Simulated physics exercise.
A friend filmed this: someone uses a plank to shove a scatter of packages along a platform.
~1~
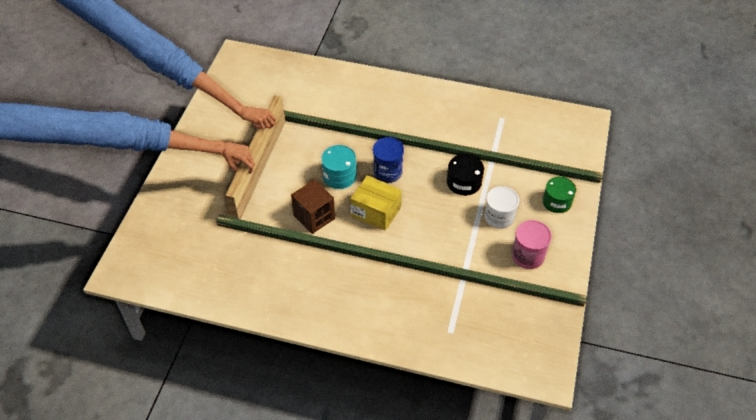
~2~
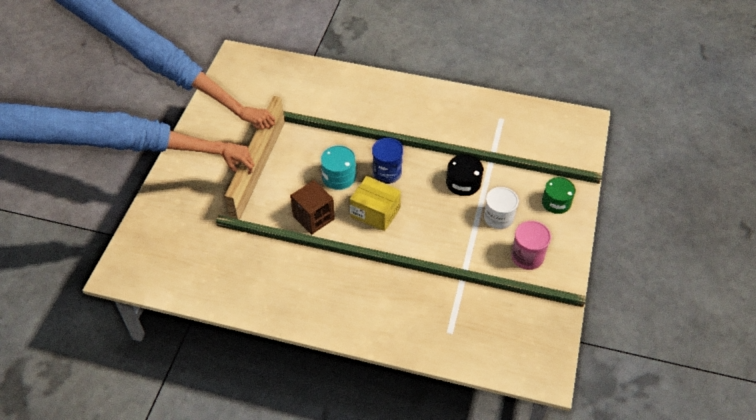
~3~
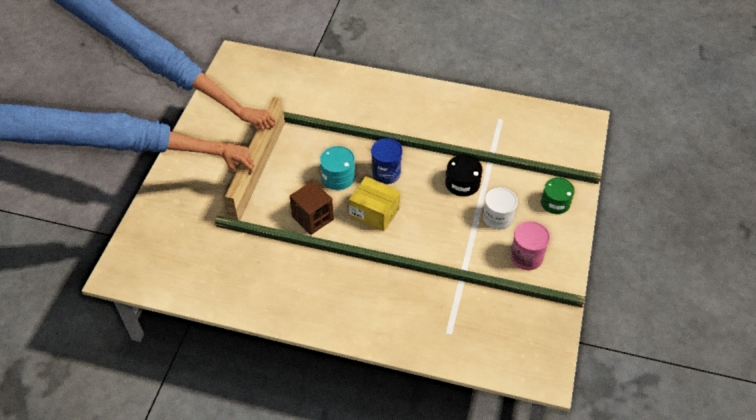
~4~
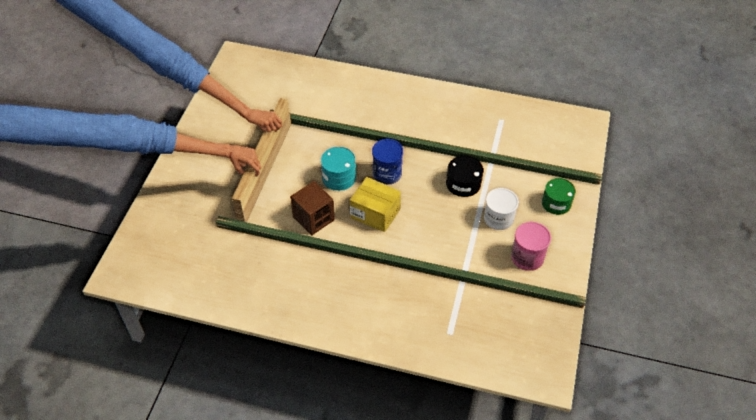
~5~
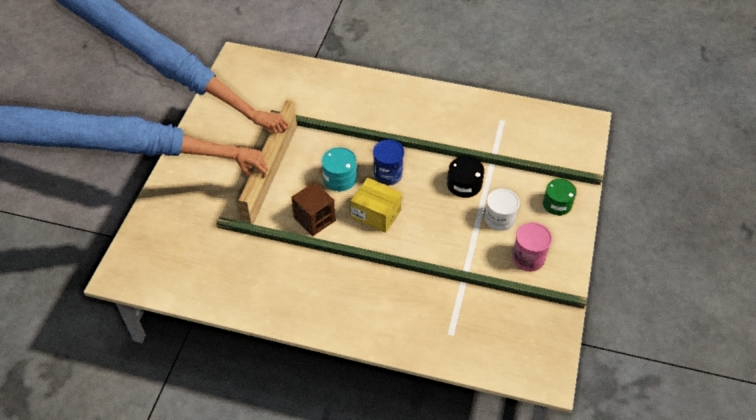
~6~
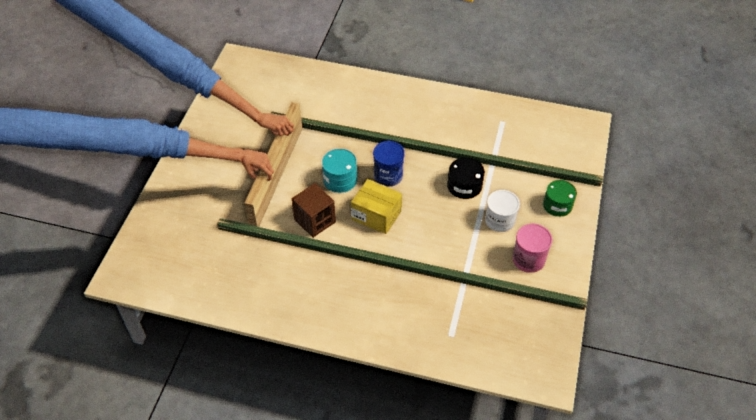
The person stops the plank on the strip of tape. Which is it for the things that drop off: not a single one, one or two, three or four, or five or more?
It is not a single one.
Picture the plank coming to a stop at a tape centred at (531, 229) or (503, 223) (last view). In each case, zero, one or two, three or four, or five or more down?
Result, first to last: 1 or 2, not one.
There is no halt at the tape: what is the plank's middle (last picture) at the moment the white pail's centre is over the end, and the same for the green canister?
For the white pail, about (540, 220); for the green canister, about (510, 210).
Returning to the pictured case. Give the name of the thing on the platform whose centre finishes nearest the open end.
It's the green canister.
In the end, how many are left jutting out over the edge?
Expected count: 0.
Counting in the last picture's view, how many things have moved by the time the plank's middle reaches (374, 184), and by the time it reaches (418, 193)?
Tally: 4; 5.
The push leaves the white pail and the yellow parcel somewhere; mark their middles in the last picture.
The first comes to rest at (535, 217), and the second at (514, 236).
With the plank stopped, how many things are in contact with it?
That makes 3.
A little later, none off yet; green canister at rest near (560, 198); pink pail at rest near (532, 249); white pail at rest near (502, 211).
When it is over, the number that fall off is zero.
